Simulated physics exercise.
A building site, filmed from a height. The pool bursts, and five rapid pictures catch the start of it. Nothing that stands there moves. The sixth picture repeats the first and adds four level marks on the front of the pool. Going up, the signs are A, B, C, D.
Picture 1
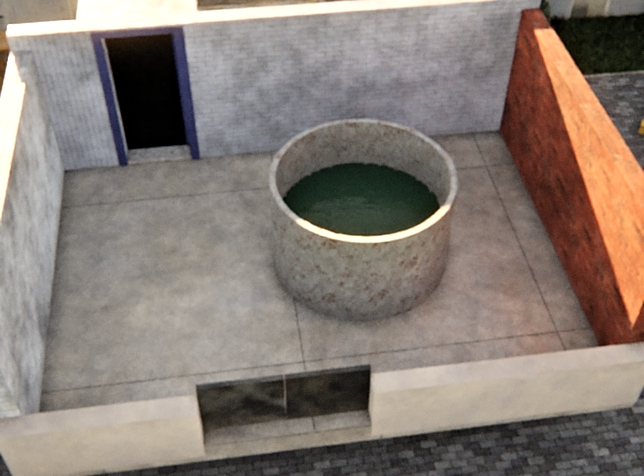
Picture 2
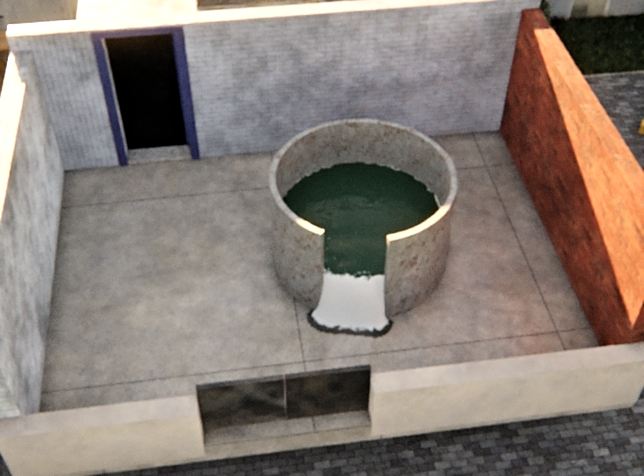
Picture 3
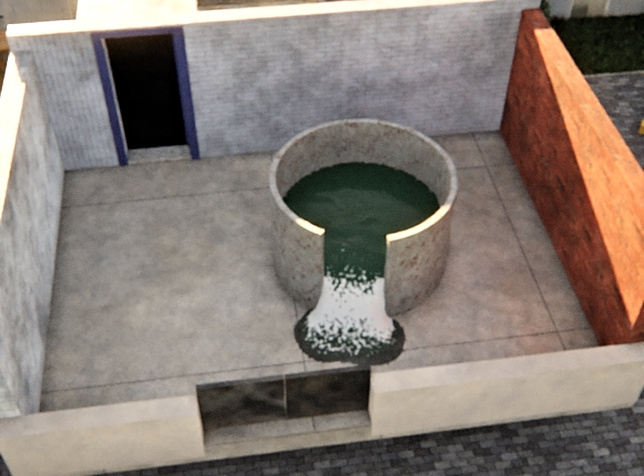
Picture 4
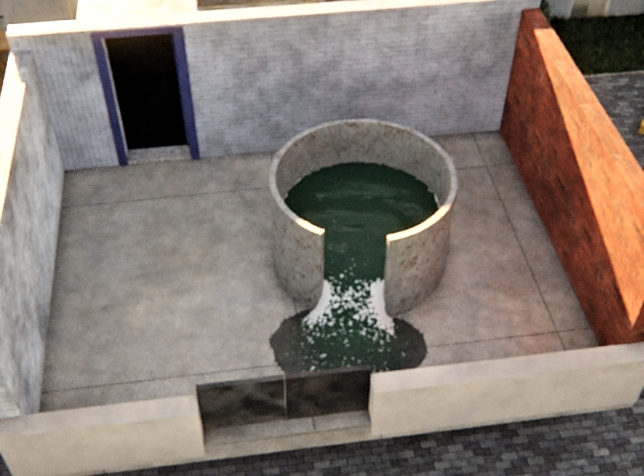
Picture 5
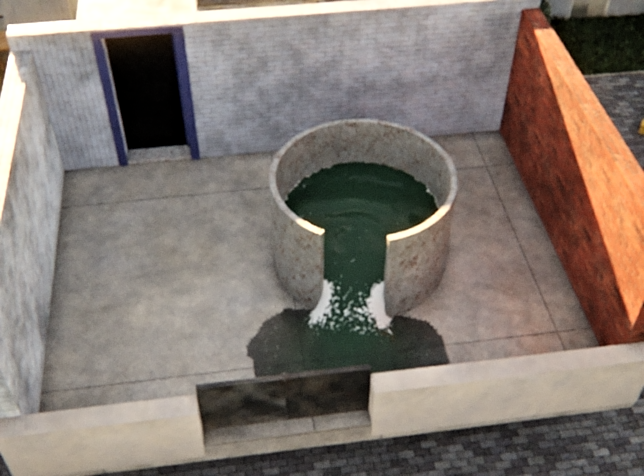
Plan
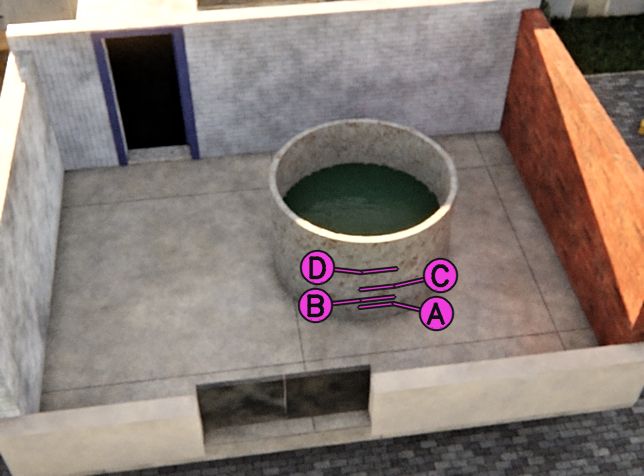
Green water pours through a gap in the round tank and spreads across the walled yard.
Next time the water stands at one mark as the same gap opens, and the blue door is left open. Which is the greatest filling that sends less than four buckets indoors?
Choose C.
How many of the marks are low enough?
Three.
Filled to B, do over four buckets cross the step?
No, that is safe.
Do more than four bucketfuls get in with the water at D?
Yes, that goes wrong.
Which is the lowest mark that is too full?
The answer is D.
On the marked copy, A at (376, 305); B at (376, 298); C at (377, 287); D at (378, 270); from the bottom up A, B, C, D.
With A, nothing gets over.
With B, nothing gets over.
With C, a bucket or two gets in.
With D, about 11 bucketfuls get in.
